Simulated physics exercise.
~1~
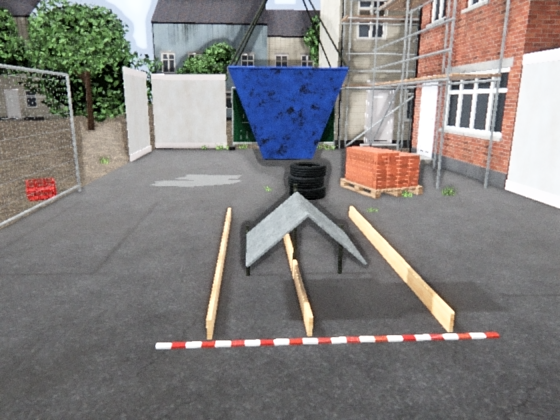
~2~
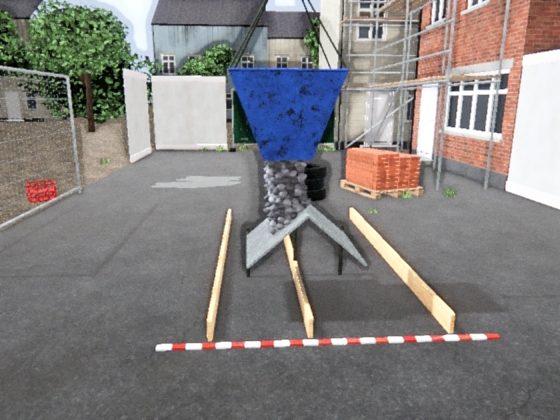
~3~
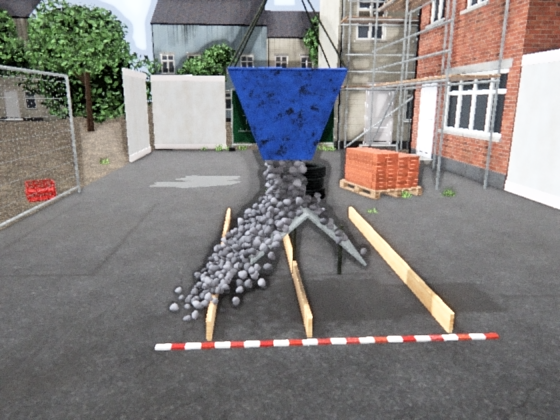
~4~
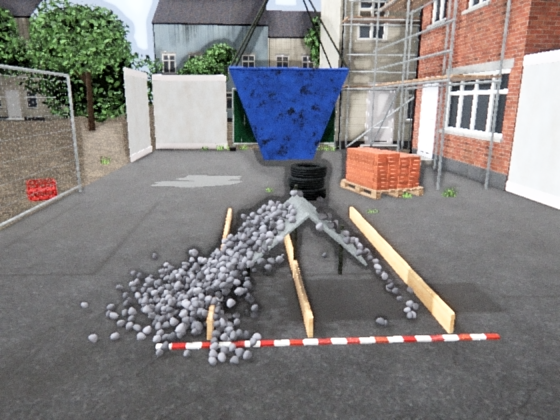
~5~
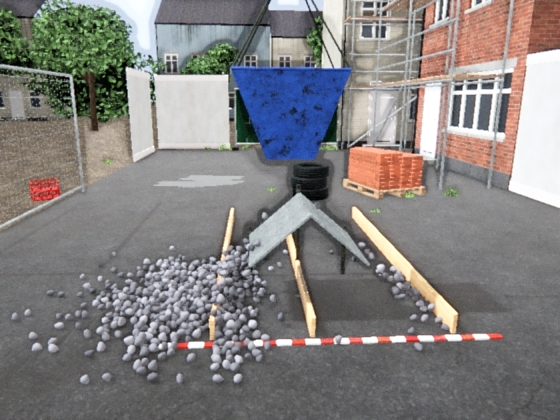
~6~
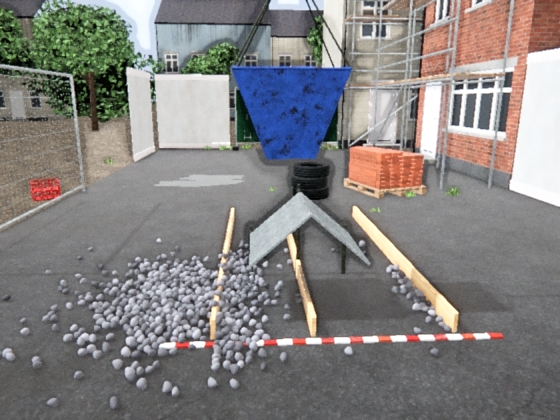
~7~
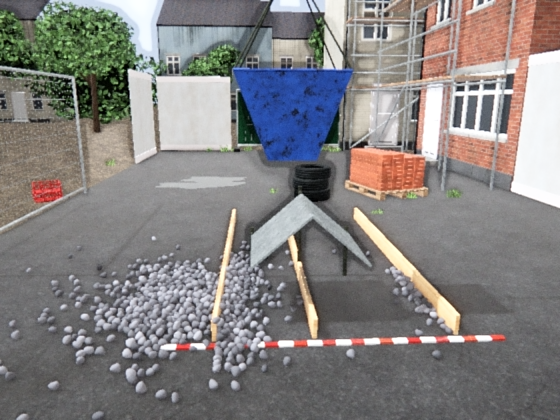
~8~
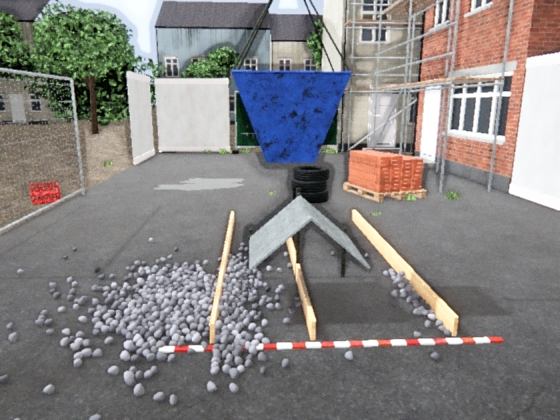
A blue skip drops round stones onto sloping steel, and most settle left of the boards.
